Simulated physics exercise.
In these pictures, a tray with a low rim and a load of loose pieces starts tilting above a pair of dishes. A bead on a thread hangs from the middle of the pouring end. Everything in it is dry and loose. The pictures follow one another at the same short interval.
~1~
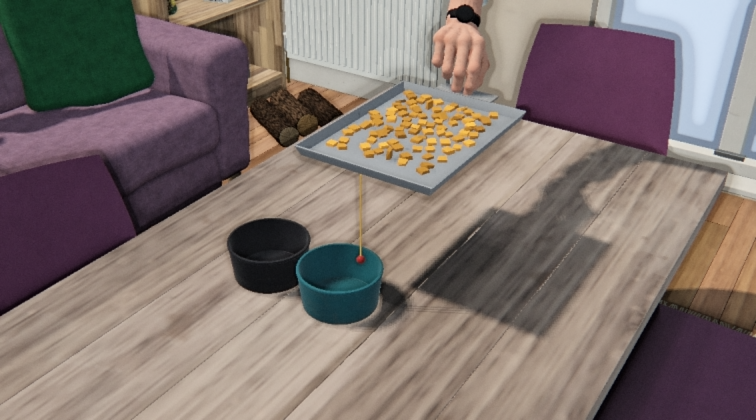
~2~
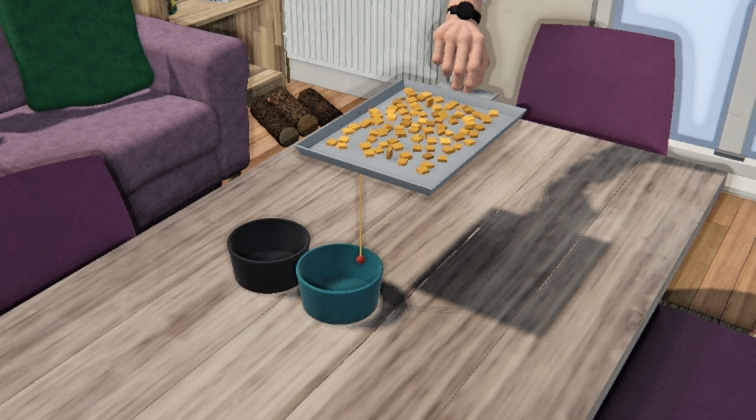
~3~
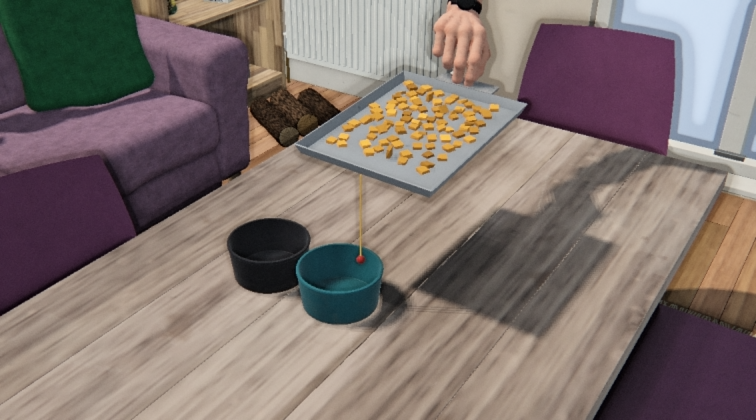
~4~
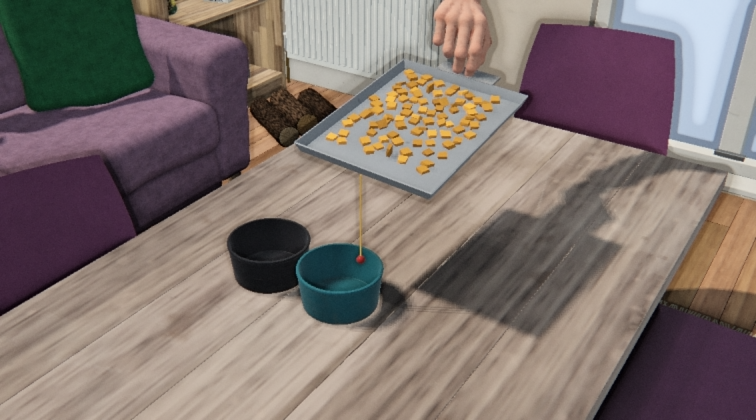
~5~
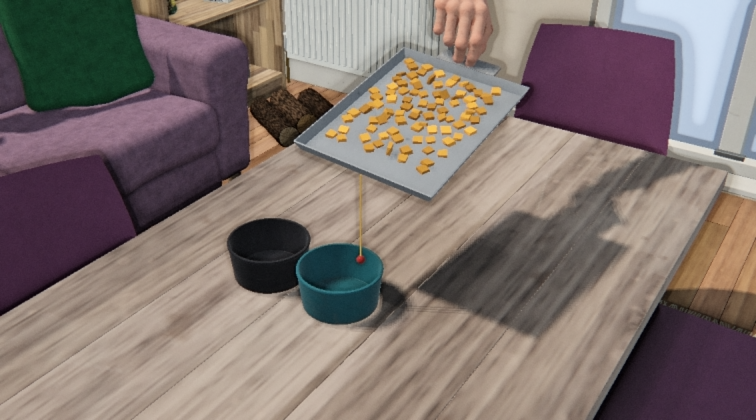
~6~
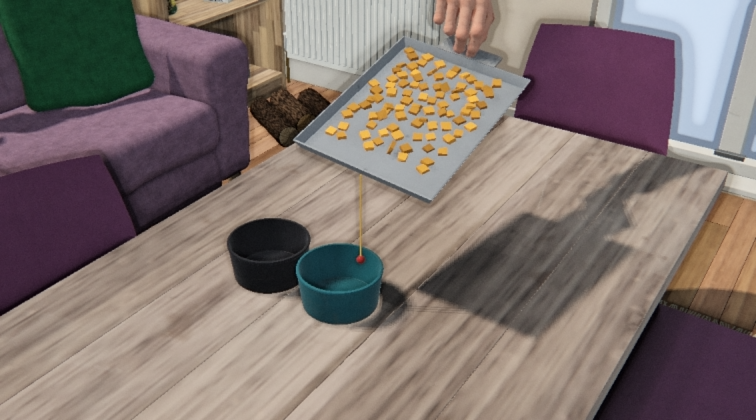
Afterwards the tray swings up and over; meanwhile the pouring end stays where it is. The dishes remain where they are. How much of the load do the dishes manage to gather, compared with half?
Compared with the spill, the catch will be smaller.
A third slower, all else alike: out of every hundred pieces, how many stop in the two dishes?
I'd say near 0 per cent.
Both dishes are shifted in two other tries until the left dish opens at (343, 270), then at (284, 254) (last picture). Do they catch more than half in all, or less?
Catch, run one: Past the halfway mark; run two: Below the halfway mark.
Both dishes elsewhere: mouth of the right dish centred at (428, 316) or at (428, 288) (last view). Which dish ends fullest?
First try: The right-side dish; second try: The right-side dish.
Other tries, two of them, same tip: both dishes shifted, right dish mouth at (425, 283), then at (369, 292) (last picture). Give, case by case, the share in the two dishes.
You'd end up with around 70 per cent and then around 50 per cent.
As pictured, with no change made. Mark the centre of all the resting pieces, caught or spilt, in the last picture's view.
Resting centre, last frame: Roughly (412, 339).
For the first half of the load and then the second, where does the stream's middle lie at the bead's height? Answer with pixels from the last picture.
First close to (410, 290), next close to (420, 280).
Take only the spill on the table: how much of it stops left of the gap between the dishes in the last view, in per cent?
It comes out at roughly 0 percent.
Just after the last frame, tray tipped steeply; the larger part on the tray; roughly a quarter in the air.
A moment on, tray tipped right over; about a tenth on the tray; just a few in the right dish; the larger part outside both; about a tenth in the air.
Further on, tray tipped past a quarter turn; just a few in the right dish; almost all outside both.
When it is over, tray tipped past a quarter turn; just a few in the right dish; not one in the left dish; almost all outside both.
